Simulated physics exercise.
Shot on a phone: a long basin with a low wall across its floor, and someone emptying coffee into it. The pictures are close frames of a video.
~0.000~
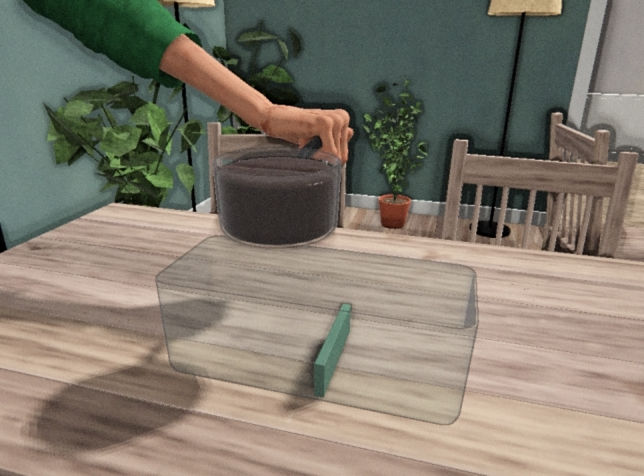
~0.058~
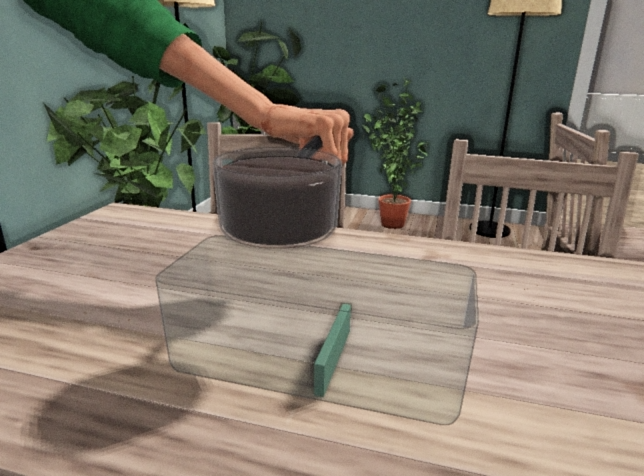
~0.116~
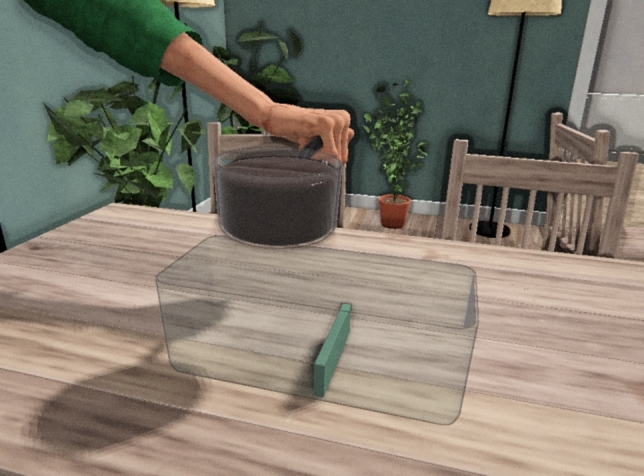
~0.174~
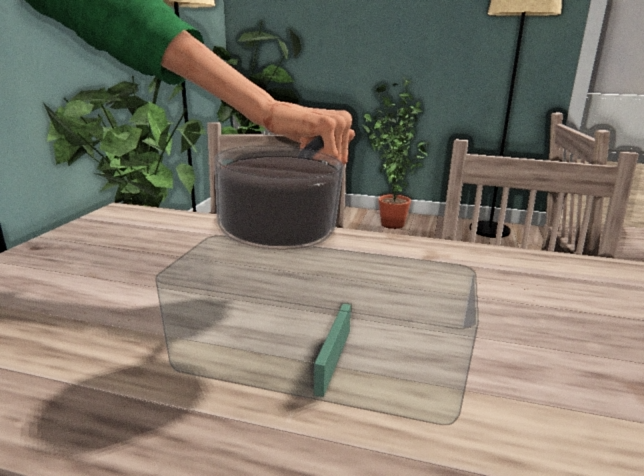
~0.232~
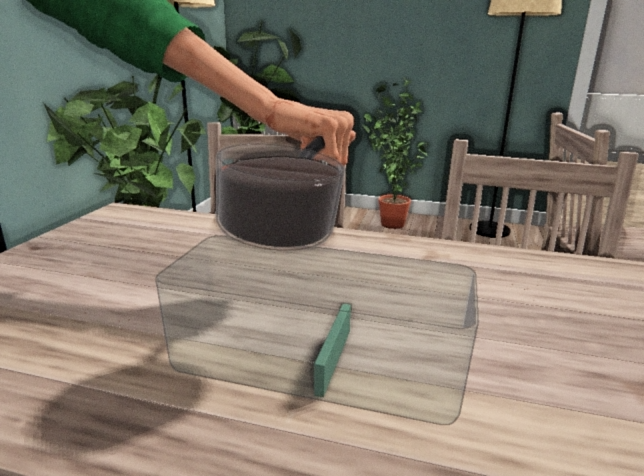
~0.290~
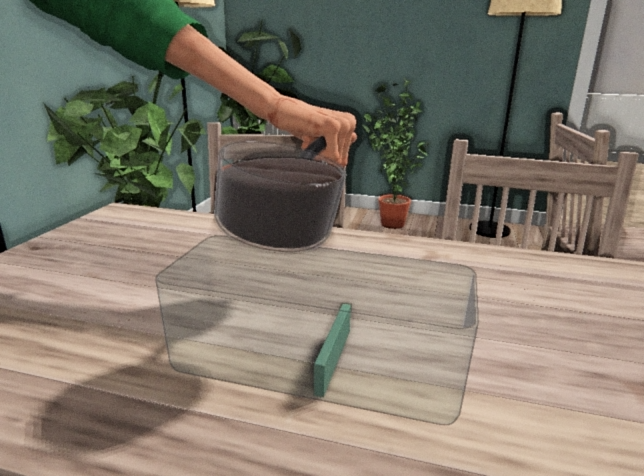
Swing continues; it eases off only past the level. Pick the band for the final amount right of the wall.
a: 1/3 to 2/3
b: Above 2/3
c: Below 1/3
Answer: B.
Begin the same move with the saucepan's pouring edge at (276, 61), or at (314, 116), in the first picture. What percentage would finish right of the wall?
65 and 80 per cent.
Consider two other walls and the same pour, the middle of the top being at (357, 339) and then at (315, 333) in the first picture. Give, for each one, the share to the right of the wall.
First try 70 per cent, second try 95 per cent.
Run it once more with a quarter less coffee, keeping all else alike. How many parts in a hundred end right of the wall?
I'd put it at around 90 %.
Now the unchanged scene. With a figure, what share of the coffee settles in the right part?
About 90 per cent.
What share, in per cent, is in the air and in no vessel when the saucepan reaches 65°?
Close to 20 in a hundred.
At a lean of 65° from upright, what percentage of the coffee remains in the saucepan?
I'd put it at some 55 in a hundred.
A moment on, the saucepan is tipped part way and 56 per cent is still to pour, 0 is left of the wall and 21 right of it.
Next, the saucepan is tipped right over and 9 per cent is still to pour, 6 is left of the wall and 82 right of it.
Then the saucepan is tipped right over and 0 per cent is still to pour, 9 is left of the wall and 91 right of it.
Later the saucepan is tipped right over and 0 per cent is still to pour, 9 is left of the wall and 91 right of it.
In the end 9 per cent lies left of the wall, 91 right of it and 0 outside.
